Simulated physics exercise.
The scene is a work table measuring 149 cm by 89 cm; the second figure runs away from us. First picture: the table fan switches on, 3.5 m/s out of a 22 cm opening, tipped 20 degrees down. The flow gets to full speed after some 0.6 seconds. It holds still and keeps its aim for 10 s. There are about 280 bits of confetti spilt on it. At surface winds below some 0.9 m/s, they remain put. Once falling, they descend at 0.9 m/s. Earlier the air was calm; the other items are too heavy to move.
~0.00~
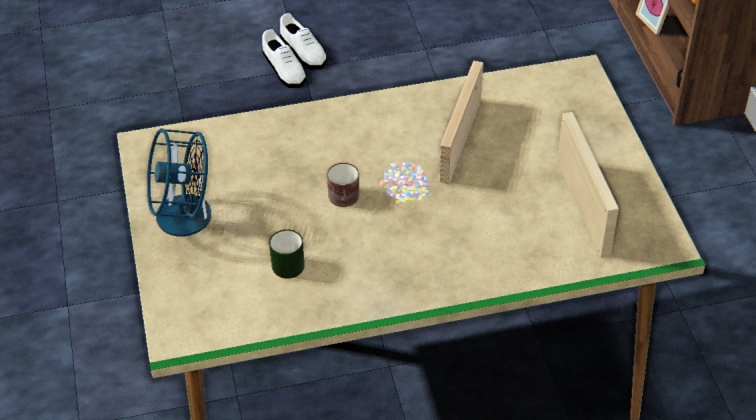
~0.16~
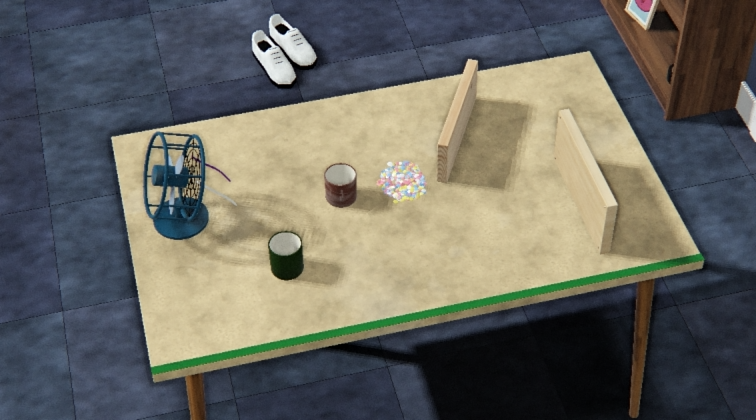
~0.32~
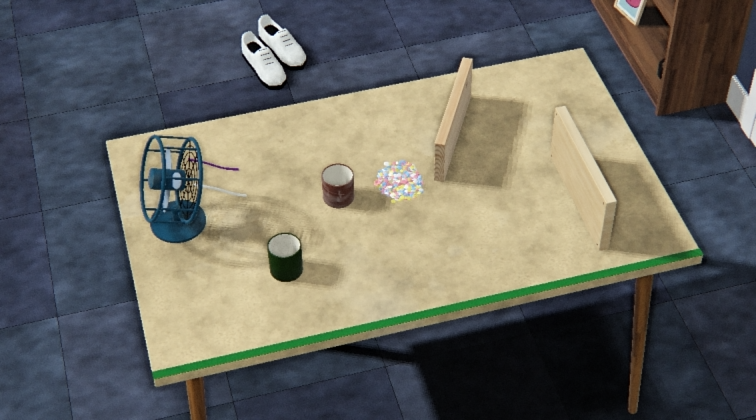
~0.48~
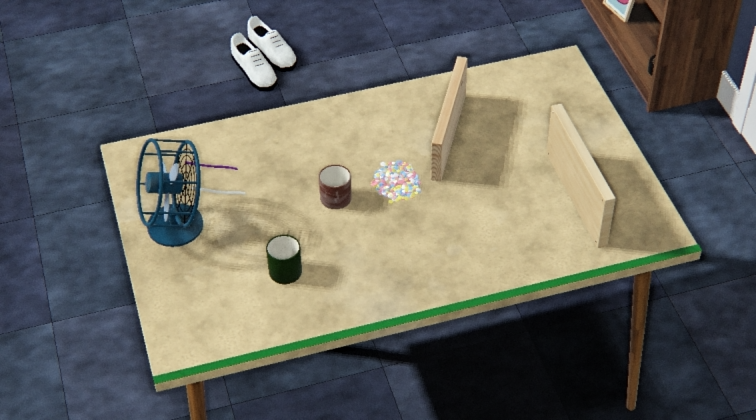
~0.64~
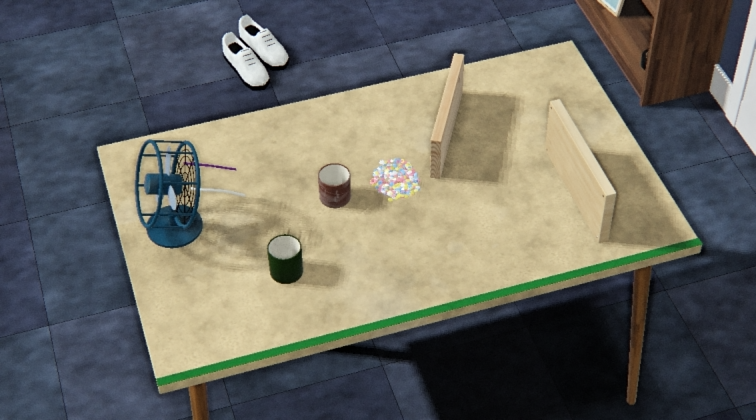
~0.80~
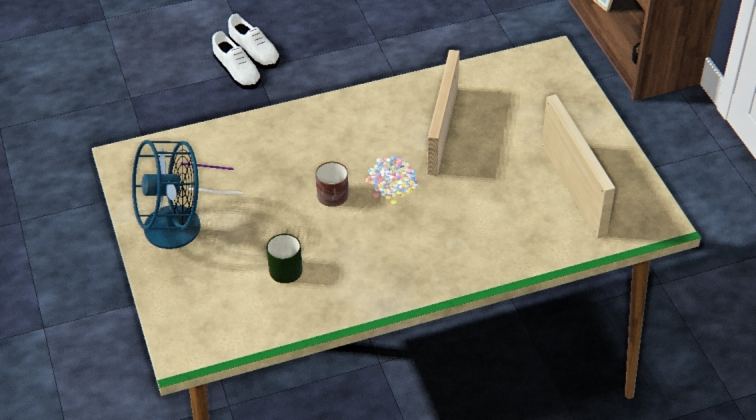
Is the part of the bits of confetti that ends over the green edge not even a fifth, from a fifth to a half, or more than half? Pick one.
It is more than half.
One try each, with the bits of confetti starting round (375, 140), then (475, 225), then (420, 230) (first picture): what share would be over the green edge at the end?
First try near 5 %, second near 100 %, third near 100 %.
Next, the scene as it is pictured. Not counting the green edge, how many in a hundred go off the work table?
I would say close to 5 %.
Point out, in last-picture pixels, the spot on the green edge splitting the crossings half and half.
The halfway point of the crossings is around (568, 275) in the last picture.
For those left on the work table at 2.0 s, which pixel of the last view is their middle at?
Somewhere about (352, 196), I'd say.
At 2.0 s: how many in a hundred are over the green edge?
I'd say near 50 per cent by then.
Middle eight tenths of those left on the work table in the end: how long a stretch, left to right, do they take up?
0 cm, give or take.
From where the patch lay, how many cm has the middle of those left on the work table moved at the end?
About 15 centimetres.
After 2.0 s, 50 % are over the green edge; the middle of those still in play is near (356, 198); 29 % have settled or left.
After 3.2 s, 64 % are over the green edge; the middle of those still in play is near (350, 193); 66 % have settled or left.
After 5.5 s, 70 % are over the green edge; the middle of those still in play is near (349, 192); 78 % have settled or left.
After 10.0 s, at the end, 78 % are over the green edge; the middle of those still in play is near (345, 194).
